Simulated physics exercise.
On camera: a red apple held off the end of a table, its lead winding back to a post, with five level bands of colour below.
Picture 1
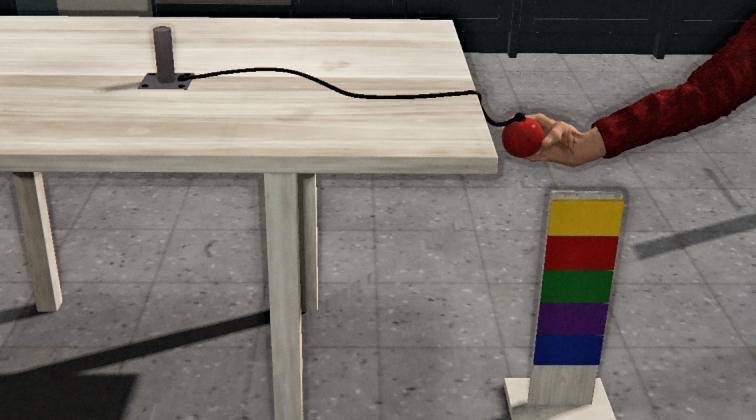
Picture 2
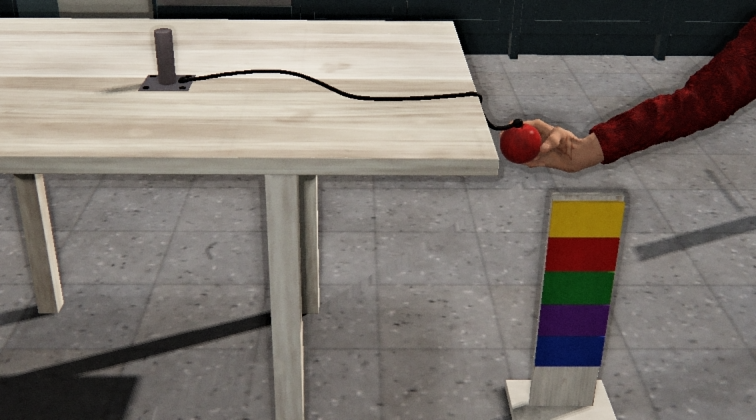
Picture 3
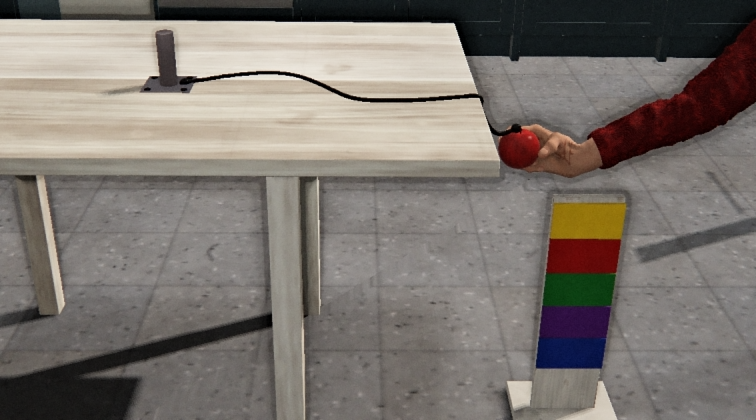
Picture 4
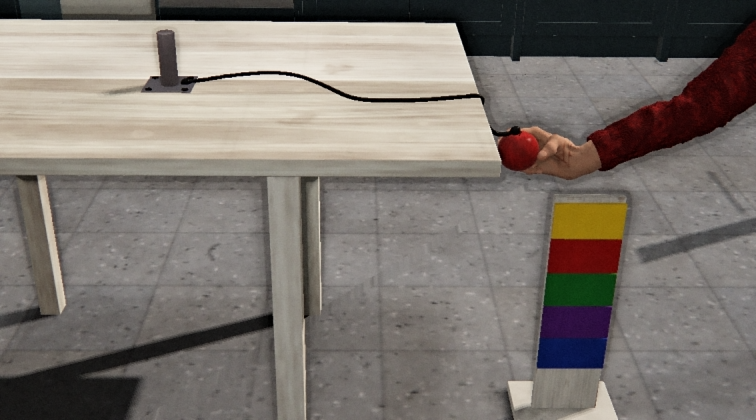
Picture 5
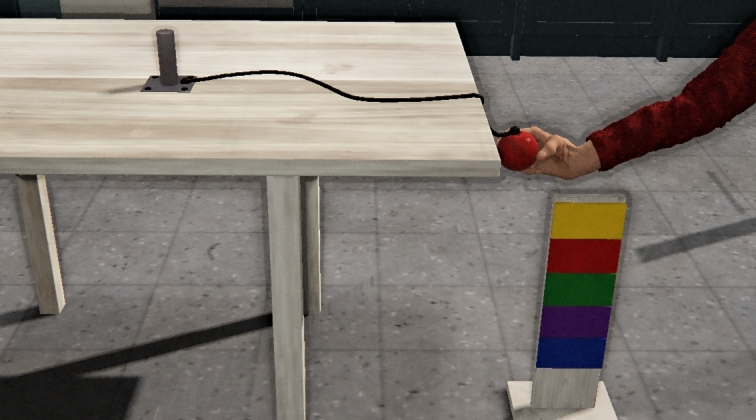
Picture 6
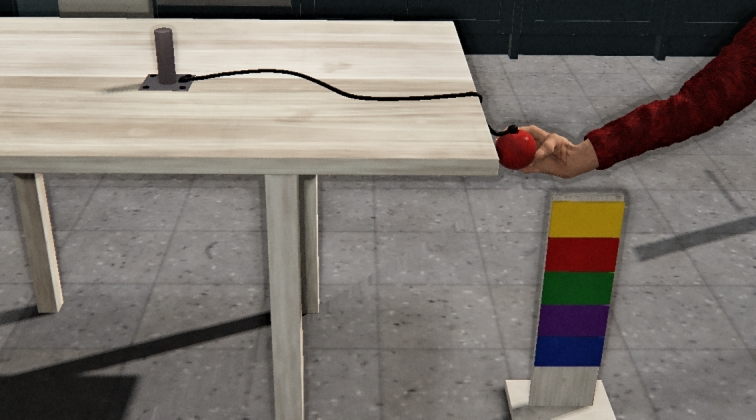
Red ball on a black cord staying almost still in a hand beside a wooden table, above a colour-banded board.
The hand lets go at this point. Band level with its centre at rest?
Yellow.
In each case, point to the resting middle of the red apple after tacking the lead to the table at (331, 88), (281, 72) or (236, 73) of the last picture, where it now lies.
Respectively (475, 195), (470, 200) and (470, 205).
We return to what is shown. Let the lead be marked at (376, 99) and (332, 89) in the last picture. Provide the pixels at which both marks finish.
They finish at (417, 90) and (362, 88) respectively.
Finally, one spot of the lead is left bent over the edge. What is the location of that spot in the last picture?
That spot is roughly at (439, 97).
Soon after, apple near (469, 214); level with yellow.
Then, apple near (482, 215); level with yellow.
At rest, apple near (469, 216); level with yellow. At yellow.
